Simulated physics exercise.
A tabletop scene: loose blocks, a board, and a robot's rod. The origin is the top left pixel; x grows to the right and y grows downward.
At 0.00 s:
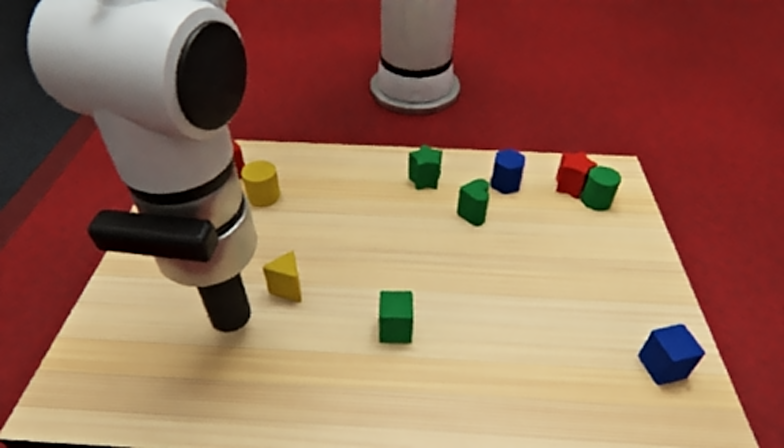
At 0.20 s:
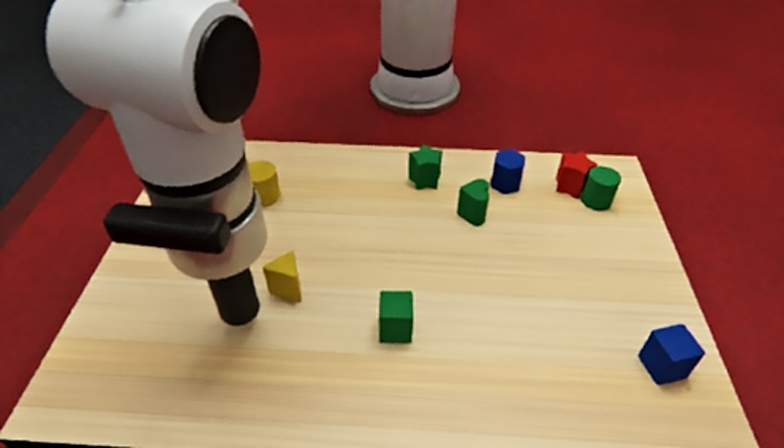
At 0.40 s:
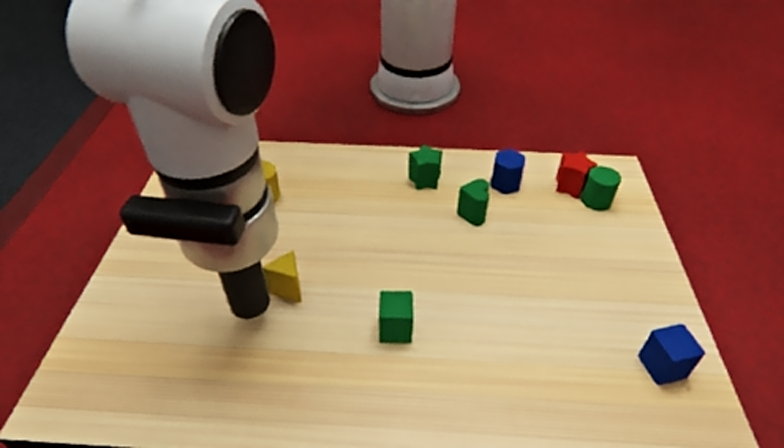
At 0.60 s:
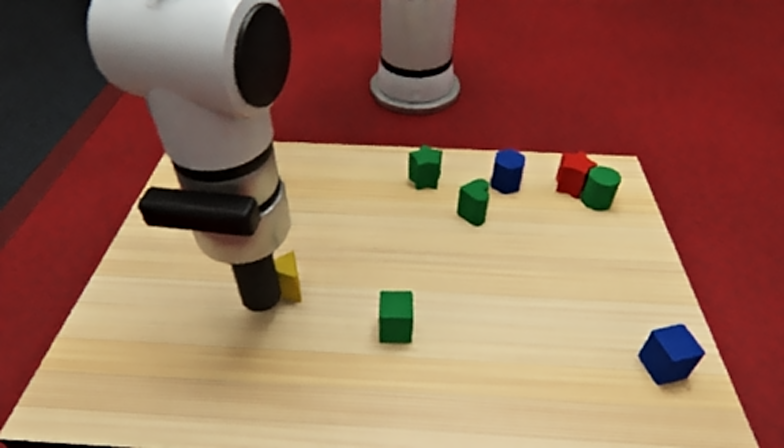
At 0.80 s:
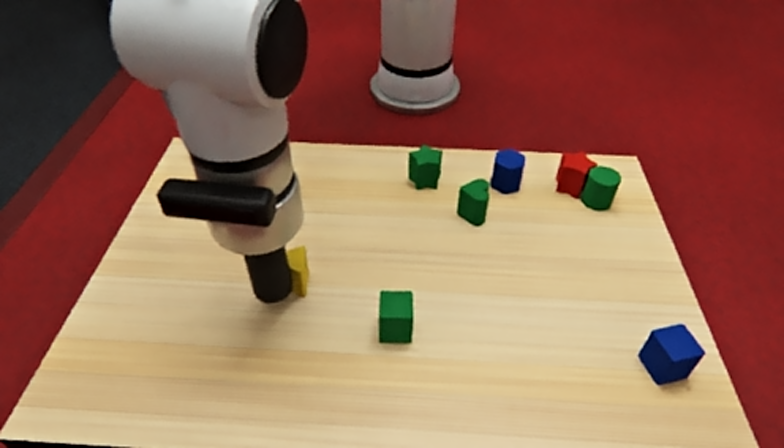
In this clip, a robot arm lowers no block but moves its dark rod rightward and slightly away across a wooden table, passing in front of a yellow cylinder and nudging a yellow three-sided block slightly right, while other blocks stay still.
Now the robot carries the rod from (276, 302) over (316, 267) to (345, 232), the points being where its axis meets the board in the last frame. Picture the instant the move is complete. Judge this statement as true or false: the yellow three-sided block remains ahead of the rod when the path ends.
The claim holds.
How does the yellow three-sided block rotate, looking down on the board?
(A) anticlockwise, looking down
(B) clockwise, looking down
(B)
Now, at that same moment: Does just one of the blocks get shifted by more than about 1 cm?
Yes.
One third of the way, rod at (303, 264); yellow three-sided block at (321, 235).
Two thirds of the way, rod at (326, 241); yellow three-sided block at (344, 214).
At the end, rod at (344, 218); yellow three-sided block at (364, 193), turned 20° clockwise.
